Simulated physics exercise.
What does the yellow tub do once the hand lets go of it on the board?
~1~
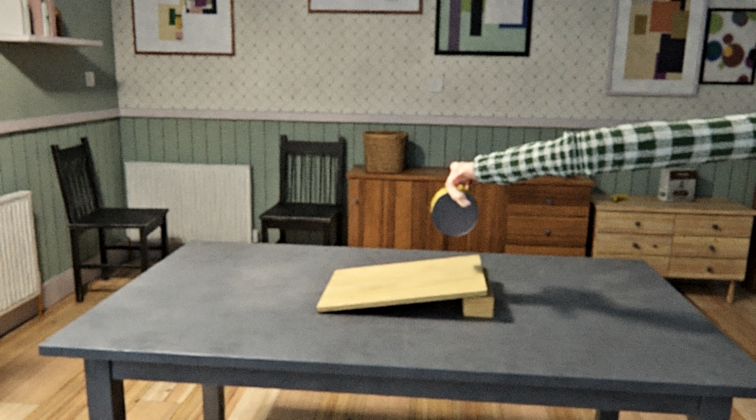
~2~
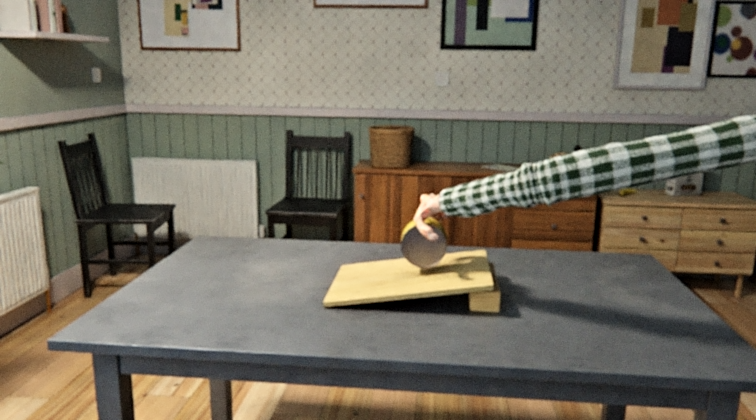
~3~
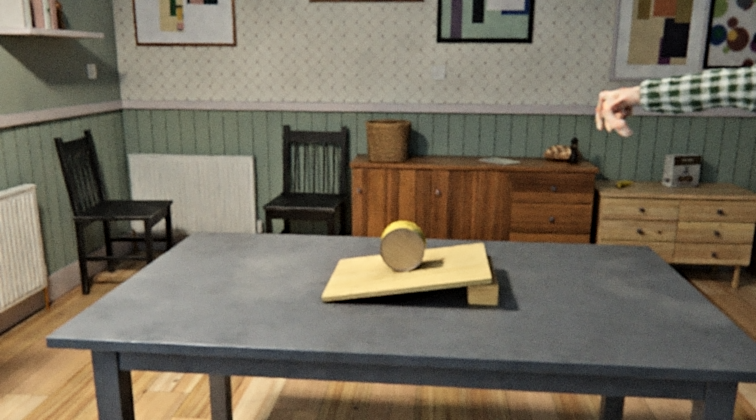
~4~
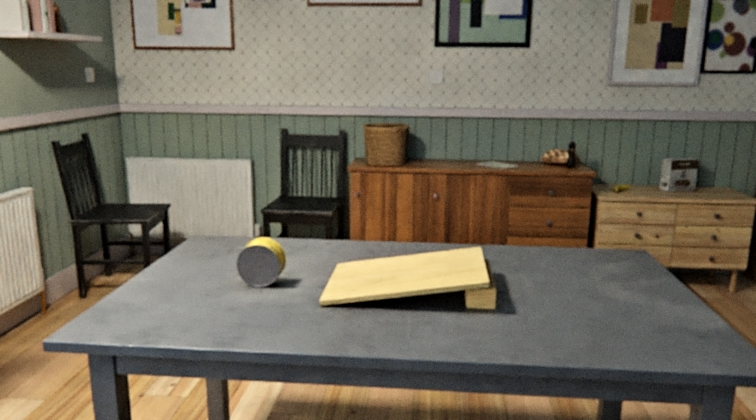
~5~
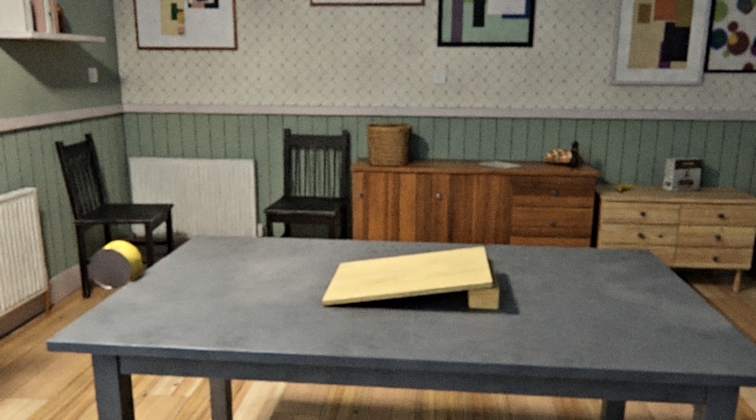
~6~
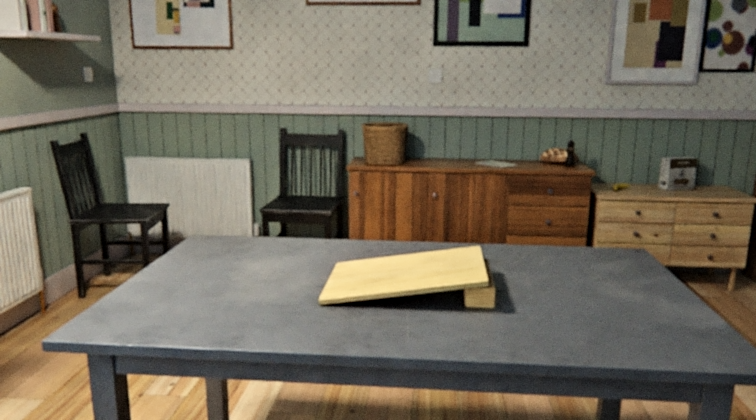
It rolls down the sloping board to the left, carries on across the table and goes out of view.
